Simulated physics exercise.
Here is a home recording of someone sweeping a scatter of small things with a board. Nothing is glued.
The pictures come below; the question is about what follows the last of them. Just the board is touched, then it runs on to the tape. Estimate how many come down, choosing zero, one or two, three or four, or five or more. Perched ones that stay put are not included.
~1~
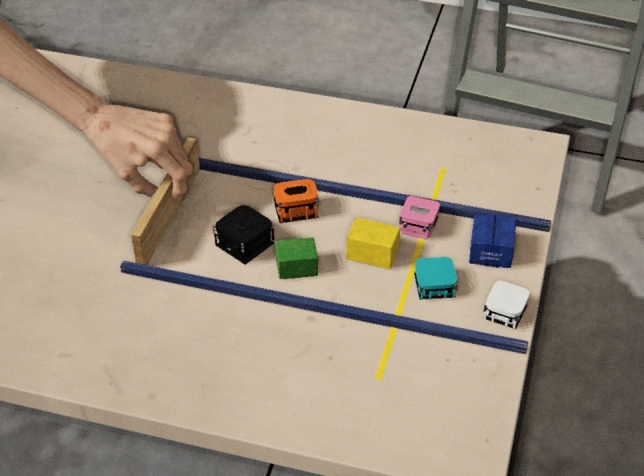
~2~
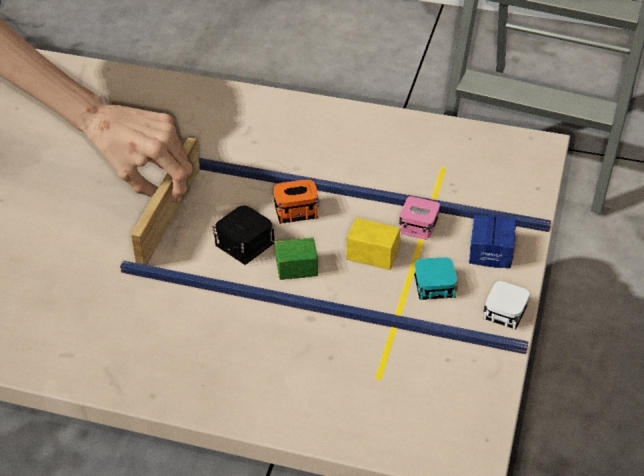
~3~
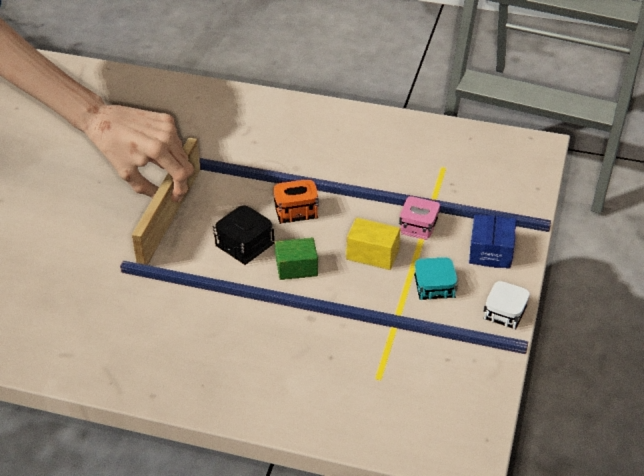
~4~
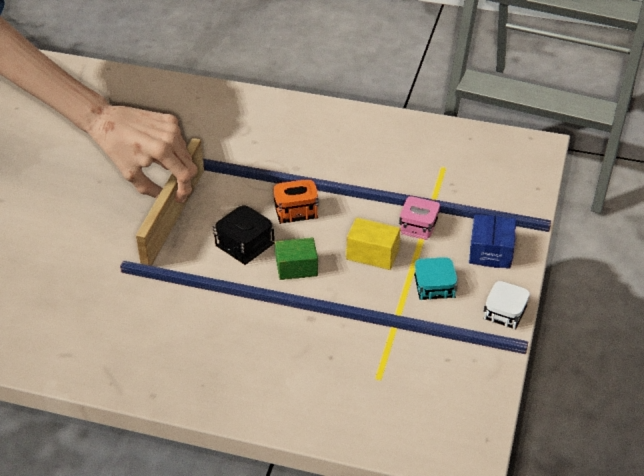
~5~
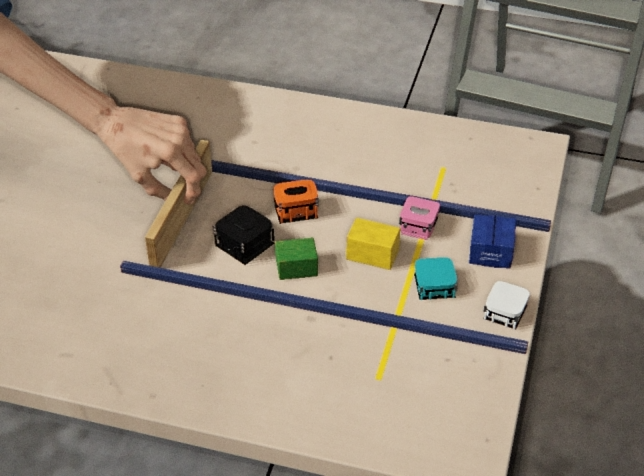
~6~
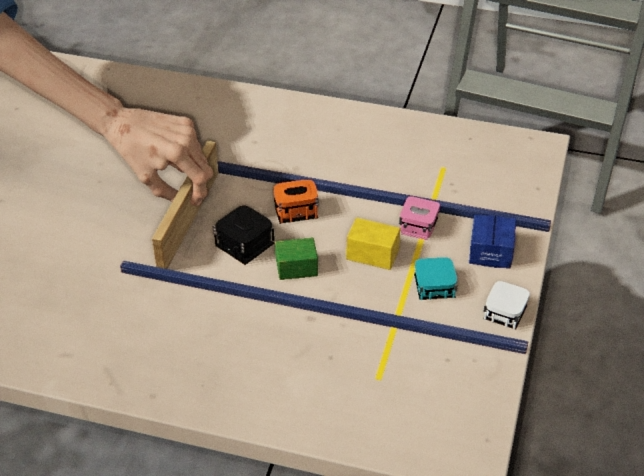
The count that comes down is zero.
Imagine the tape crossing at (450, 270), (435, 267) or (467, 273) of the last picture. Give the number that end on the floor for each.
Try 1: 1; try 2: 0; try 3: 2.
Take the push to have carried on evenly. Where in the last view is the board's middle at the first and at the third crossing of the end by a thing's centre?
Roughly (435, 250) for the earlier crossing, roughly (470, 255) for the later one.
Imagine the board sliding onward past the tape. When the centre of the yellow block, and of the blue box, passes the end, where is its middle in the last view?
With the yellow block it sits around (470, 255), with the blue box around (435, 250).
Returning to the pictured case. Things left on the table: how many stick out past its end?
Overhang count: 2.
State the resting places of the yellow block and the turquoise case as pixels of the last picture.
Yellow block: About (483, 260); turquoise case: About (484, 296).
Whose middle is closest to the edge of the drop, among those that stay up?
The one you want is the white case.
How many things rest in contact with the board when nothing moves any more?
3 in contact.
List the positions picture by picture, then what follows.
In the first frame, white case (507, 305); blue box (493, 241); turquoise case (435, 279); board (167, 200); tape (414, 263).
In the second frame, blue box (493, 241); board (167, 200).
In the third frame, turquoise case (435, 279); green block (297, 259).
In the fourth frame, white case (507, 305); orange case (296, 201).
In the fifth frame, blue box (493, 241); yellow block (373, 244).
In the sixth frame, white case (507, 305); blue box (493, 241); turquoise case (435, 279); board (188, 204); tape (414, 263).
Soon after, none off yet; white case at rest near (507, 305); blue box at rest near (493, 241); turquoise case at rest near (435, 279).
At rest, the number that fall off is zero.
